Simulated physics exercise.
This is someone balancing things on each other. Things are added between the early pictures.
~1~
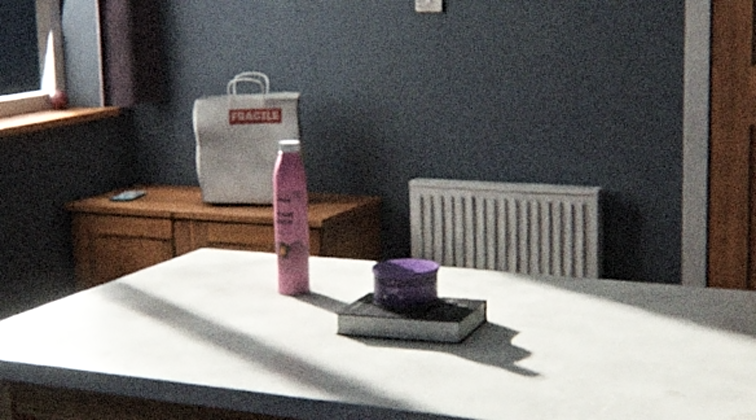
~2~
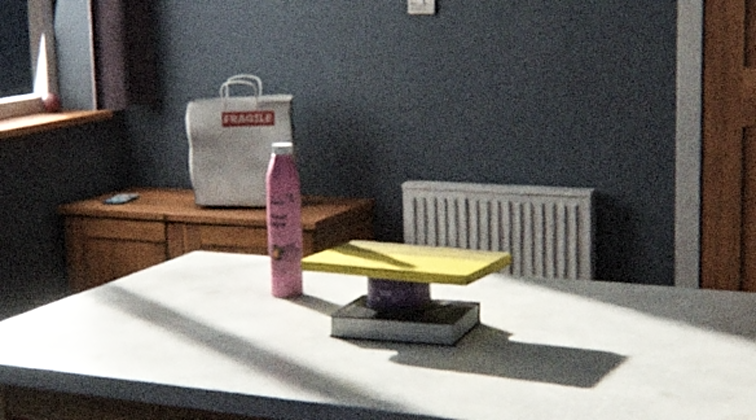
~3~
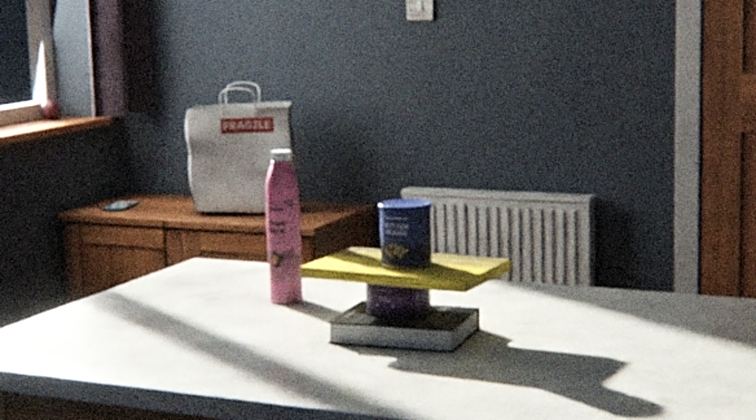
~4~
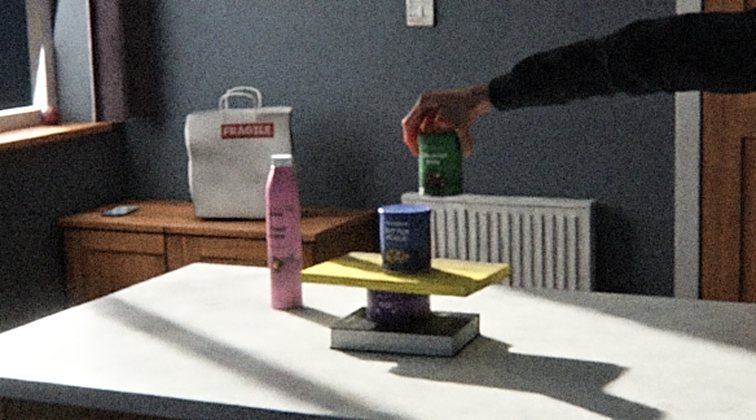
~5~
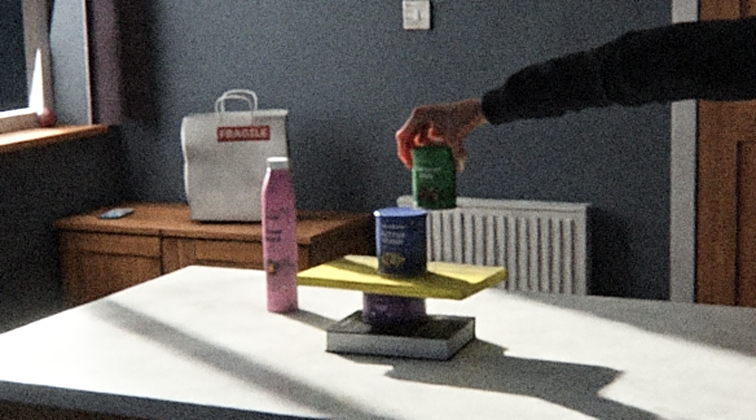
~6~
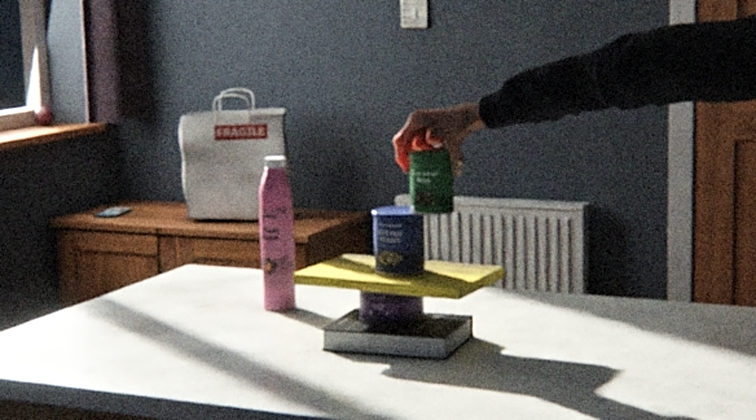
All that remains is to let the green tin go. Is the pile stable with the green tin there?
It comes apart.
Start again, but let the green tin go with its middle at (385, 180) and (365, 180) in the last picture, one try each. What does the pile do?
First try: It keeps its balance; second try: It comes apart.
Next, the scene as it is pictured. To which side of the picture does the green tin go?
It goes to the right.
Then, 0.40 s later than the last frame, green tin now fallen; blue tin tilted by 12°; yellow board tilted by 11°.
Then, 0.50 s later than the last frame, blue tin tilted by 21°; yellow board tilted by 21°.
Then, 0.60 s later than the last frame, blue tin tilted by 10°; yellow board tilted by 10°.
Then, 1.30 s later than the last frame, blue tin moved a little.
When it is over, fallen, green tin; moved from the start, blue tin; the other 4 as before. End places, in pixels of the last picture, green tin near (600, 335). The pile gives way.
